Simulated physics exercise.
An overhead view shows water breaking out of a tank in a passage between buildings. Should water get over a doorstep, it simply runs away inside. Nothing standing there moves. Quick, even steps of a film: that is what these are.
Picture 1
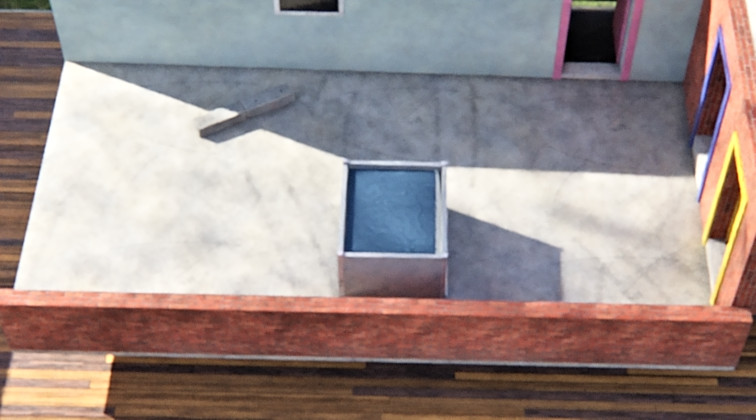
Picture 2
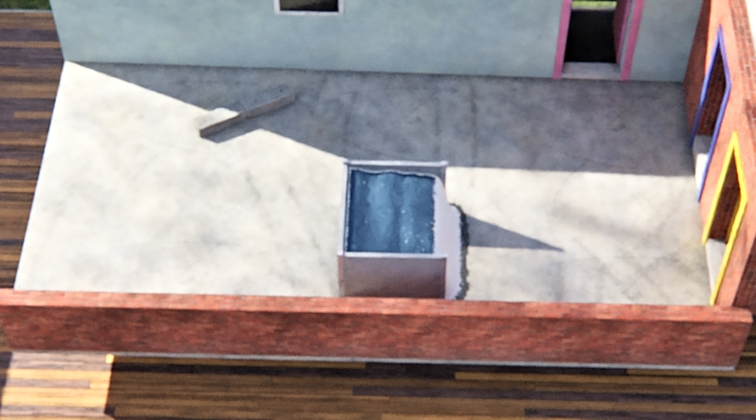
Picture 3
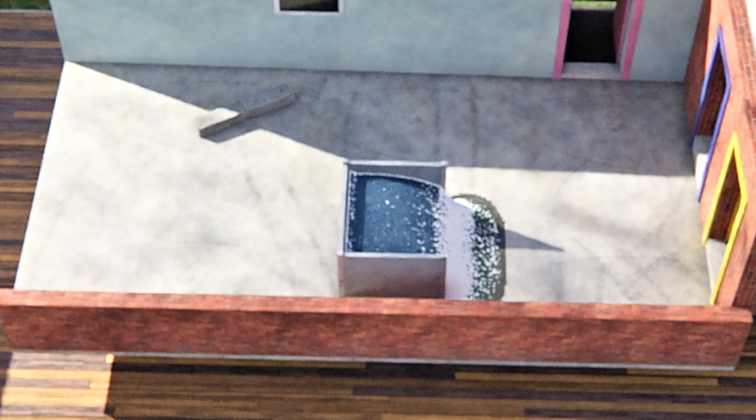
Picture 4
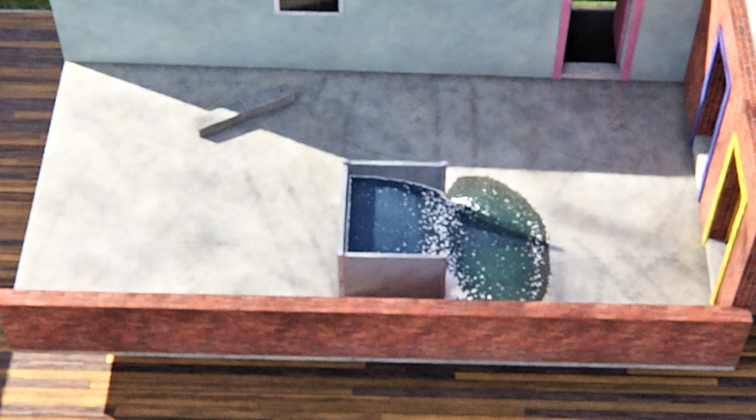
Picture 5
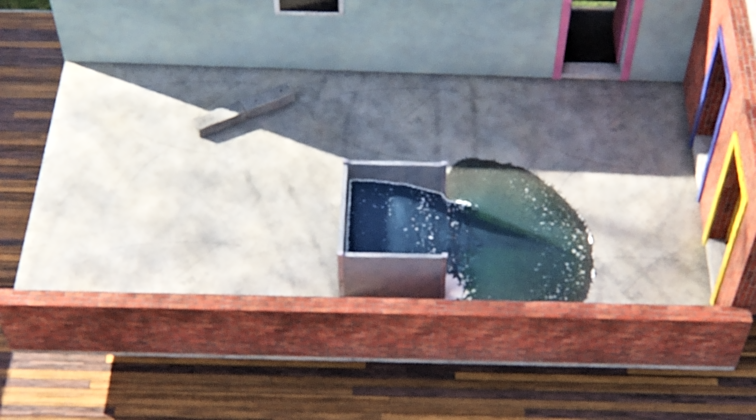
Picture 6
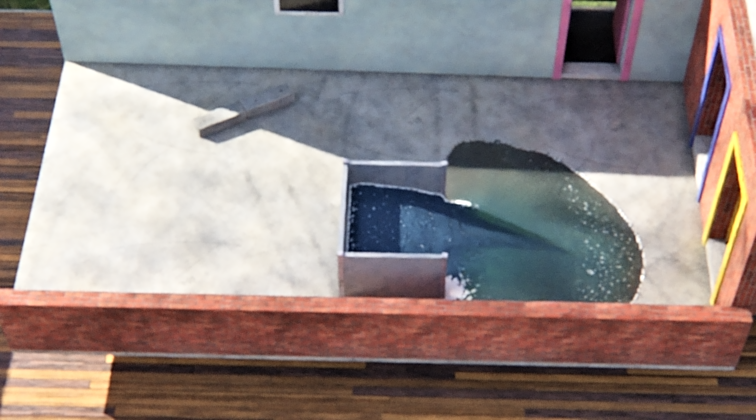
A pale concrete courtyard, seen from above at an angle, lies between a light blue-grey wall and a low red brick wall, with dark wooden planks outside. A grey open tank of blue water stands near the centre, a thin bar lies behind it to the left, and pink, blue and yellow trim surrounds openings to the right. Water pours from the tank's right side and spreads rightward in a widening, white-flecked greenish pool, while the view stays still.
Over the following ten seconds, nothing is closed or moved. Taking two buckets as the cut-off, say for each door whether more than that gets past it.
Door by door: The pink door exceeds it; the yellow door exceeds it; the blue door does not exceed it.
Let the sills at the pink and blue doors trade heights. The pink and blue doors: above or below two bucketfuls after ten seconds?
Pink door stays within bounds; blue door overflows.
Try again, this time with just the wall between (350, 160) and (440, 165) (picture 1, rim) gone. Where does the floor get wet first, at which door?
It's the pink door.
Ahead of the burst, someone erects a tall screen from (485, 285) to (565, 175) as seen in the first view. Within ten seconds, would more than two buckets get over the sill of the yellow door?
I'd say the yellow one admits under the limit.
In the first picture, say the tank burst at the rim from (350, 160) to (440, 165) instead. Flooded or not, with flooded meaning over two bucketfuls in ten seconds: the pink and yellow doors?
I'd say the pink door gets less, but the yellow door gets less.
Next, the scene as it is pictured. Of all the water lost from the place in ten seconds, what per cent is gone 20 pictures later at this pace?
Note - share reached: 80 %.
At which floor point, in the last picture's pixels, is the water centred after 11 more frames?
I'd place it roughly at (589, 241).
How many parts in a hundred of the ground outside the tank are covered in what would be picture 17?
Around 35 percent, give or take.
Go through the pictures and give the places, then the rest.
The first frame shows still water in the open tank at (394, 212).
In the second frame, water pours out at (441, 236) and has run to (447, 206).
In the third frame, the front is at a hidden place, out from the gap at (441, 240).
In the fourth frame, the front is at (533, 304), out from the gap at (441, 242).
In the fifth frame, water pours out at (441, 243) and has run to (587, 248).
In the sixth frame, the front is at (635, 247), out from the gap at (441, 243).
A moment on, water covers 30 % of the floor; the pink door not reached, the yellow door over two buckets in, the blue door wet at the sill, nothing in.
Next, water covers 35 % of the floor; the pink door wet at the sill, nothing in, the yellow door far over two buckets in, the blue door wet at the sill, nothing in.
Then, water covers 35 % of the floor; the pink door under two buckets in, the yellow door far over two buckets in, the blue door wet at the sill, nothing in.
Later, water covers 55 % of the floor; the pink door over two buckets in, the yellow door far over two buckets in, the blue door wet at the sill, nothing in.
In the end, water covers 75 % of the floor; the pink door over two buckets in, the yellow door far over two buckets in, the blue door wet at the sill, nothing in.
